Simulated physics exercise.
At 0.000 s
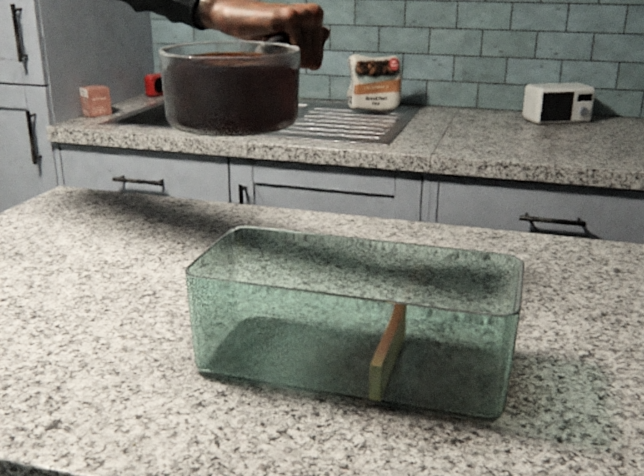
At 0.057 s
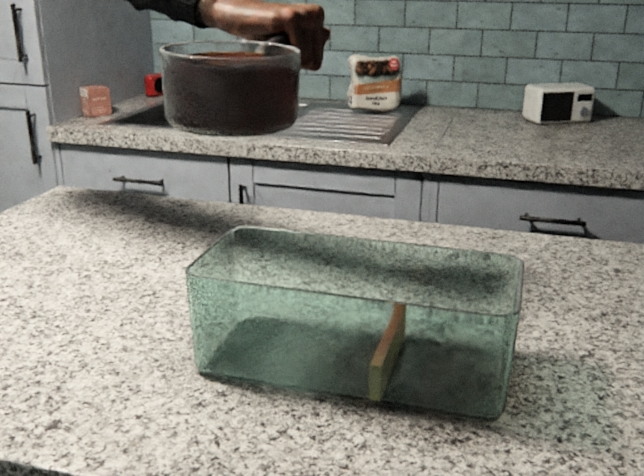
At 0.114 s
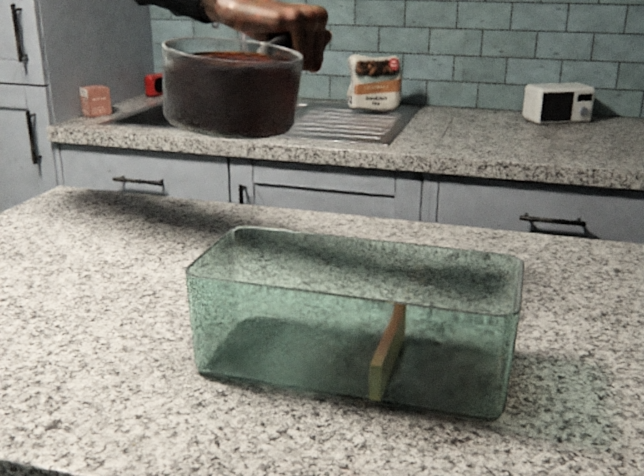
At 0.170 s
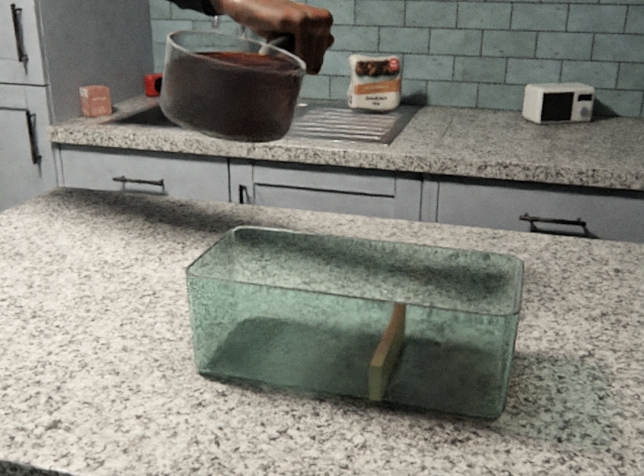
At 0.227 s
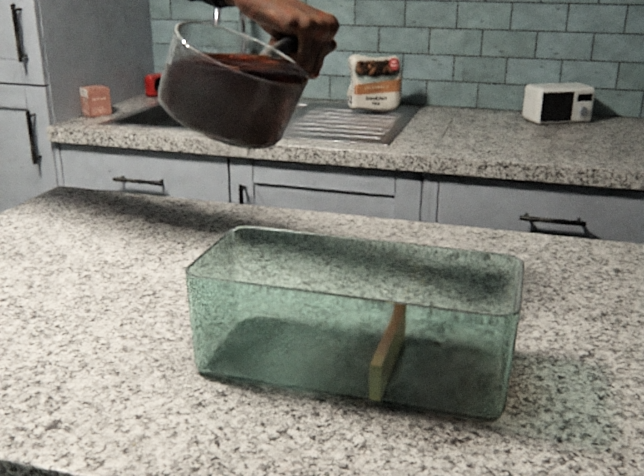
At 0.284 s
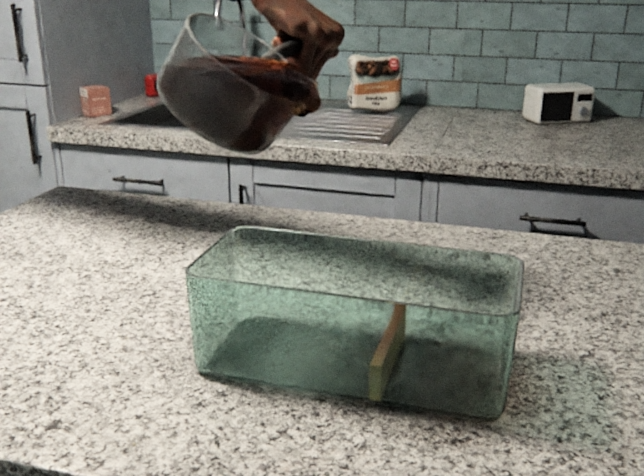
A clear pan of dark reddish-brown liquid, gripped at its right by a dark-sleeved person's hand, hangs at the upper left of a grey kitchen, seen from slightly above a speckled counter. Below it sits an empty, green-tinted rectangular glass basin with a low tan divider, while a white-labelled container and small white appliance stand behind, against teal tiles. The hand tips the pan steadily rightward, its left side rising, as the camera stays still.
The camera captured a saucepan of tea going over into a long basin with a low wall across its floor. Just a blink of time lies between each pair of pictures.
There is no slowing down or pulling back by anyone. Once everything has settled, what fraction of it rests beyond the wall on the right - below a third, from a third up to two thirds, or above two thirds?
Smaller than a third.
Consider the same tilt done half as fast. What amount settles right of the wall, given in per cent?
I'd estimate about 25 percent ends up there.
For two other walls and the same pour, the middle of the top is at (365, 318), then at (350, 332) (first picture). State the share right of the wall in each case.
Around 40 percent in try one and around 60 percent in try two.
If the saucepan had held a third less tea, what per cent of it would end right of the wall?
The share comes to some 10 parts in a hundred.
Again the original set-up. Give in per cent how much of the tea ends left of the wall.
Around 80 percent.
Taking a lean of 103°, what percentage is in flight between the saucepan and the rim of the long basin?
Roughly 45 %.
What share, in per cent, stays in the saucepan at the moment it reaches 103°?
20 per cent, approximately.
A moment on, the saucepan is tipped right over and 18 per cent is still to pour, 32 is left of the wall and 5 right of it.
Next, the saucepan is tipped right over and 1 per cent is still to pour, 80 is left of the wall and 10 right of it.
Then the saucepan is tipped right over and 0 per cent is still to pour, 83 is left of the wall and 13 right of it.
Later the saucepan is tipped right over and 0 per cent is still to pour, 82 is left of the wall and 14 right of it.
In the end 82 per cent lies left of the wall, 14 right of it and 4 outside.
